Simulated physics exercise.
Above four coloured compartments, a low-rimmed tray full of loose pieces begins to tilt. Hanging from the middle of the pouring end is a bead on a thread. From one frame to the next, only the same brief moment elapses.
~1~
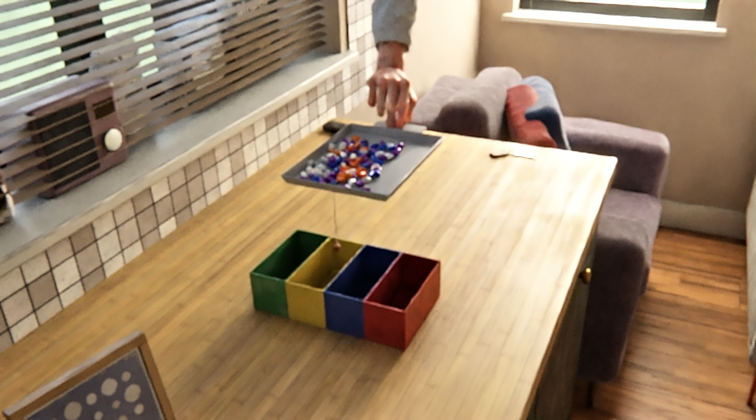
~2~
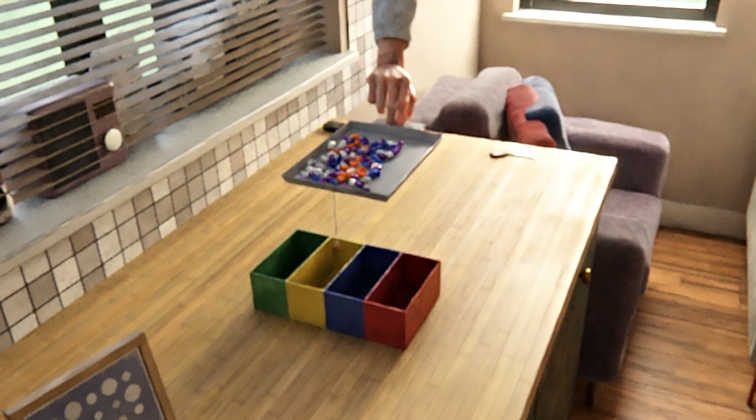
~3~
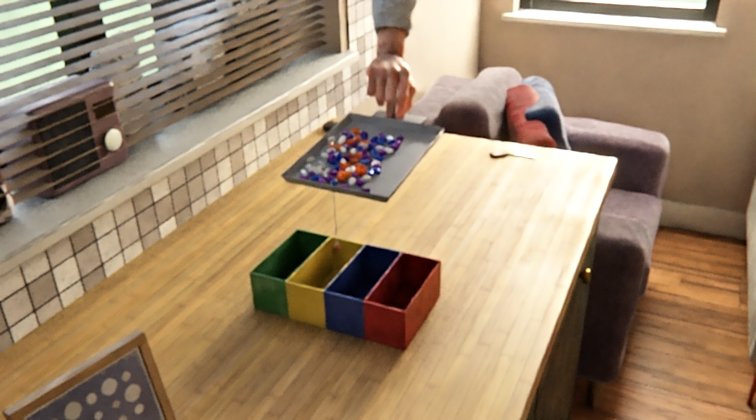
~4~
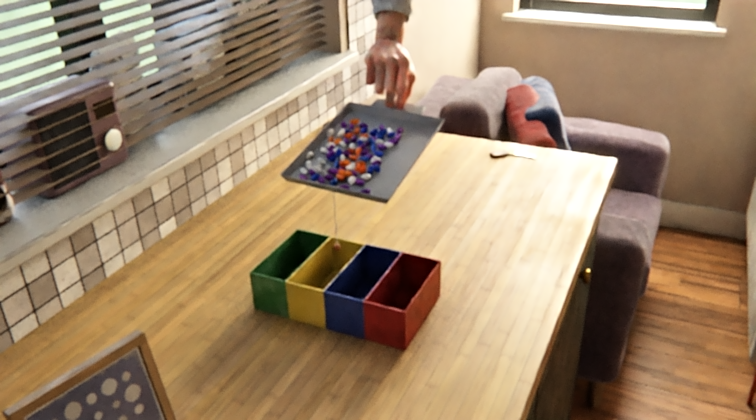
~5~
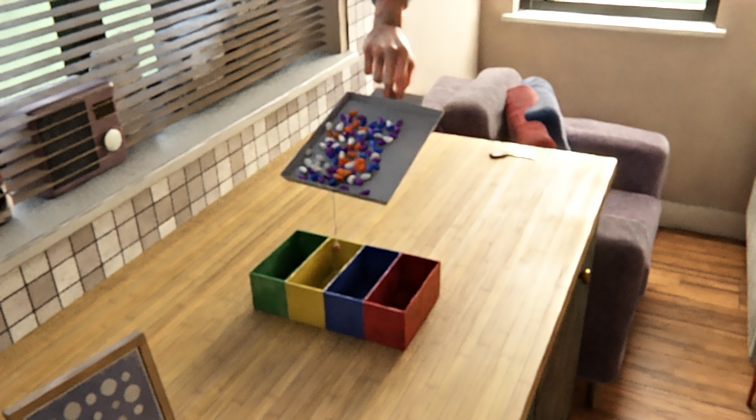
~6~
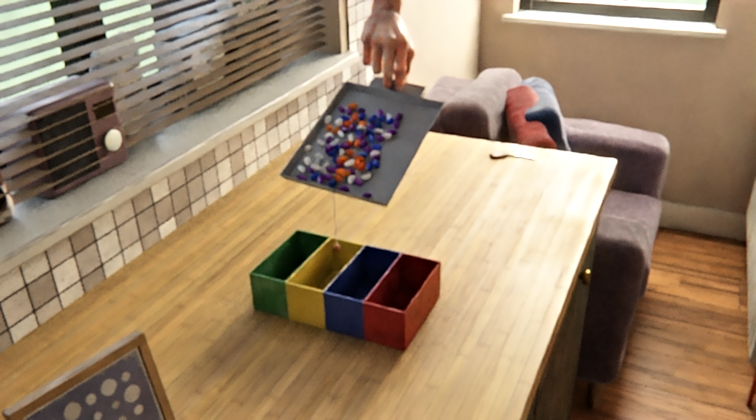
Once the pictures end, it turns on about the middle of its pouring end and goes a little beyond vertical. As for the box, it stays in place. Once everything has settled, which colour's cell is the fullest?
The blue cell is the fullest.
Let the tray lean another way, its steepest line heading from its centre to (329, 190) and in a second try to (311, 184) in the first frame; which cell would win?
Green, then the green cell.
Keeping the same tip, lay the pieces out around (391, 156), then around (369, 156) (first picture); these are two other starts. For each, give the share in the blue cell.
In order, 50 per cent then 50 per cent.
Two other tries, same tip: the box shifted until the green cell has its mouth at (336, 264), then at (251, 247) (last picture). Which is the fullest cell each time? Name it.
First the yellow one, then the red cell.
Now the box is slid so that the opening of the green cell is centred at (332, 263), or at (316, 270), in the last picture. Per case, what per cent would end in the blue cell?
First placement: 10 per cent; second placement: 30 per cent.
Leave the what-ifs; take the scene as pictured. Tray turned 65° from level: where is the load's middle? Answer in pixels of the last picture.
In the last view the centre sits at roughly (351, 191).
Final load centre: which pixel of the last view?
Somewhere close to (362, 312) in the last picture.
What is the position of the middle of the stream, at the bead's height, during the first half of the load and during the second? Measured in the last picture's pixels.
About (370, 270) to begin with, then about (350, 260).
Shortly afterwards, tray tipped steeply; the bulk on the tray; only a few in the blue cell; only a few in the red cell; near a quarter falling or outside the box.
Next, tray tipped past a quarter turn; near half in the blue cell; near a quarter in the red cell; near a quarter in the yellow cell; only a few in the green cell; only a few falling or outside the box.
Some moments later, tray tipped past a quarter turn; near half in the blue cell; near a quarter in the red cell; near a quarter in the yellow cell; only a few in the green cell.
In the end, tray tipped past a quarter turn; near half in the blue cell; near a quarter in the red cell; near a quarter in the yellow cell; only a few in the green cell.
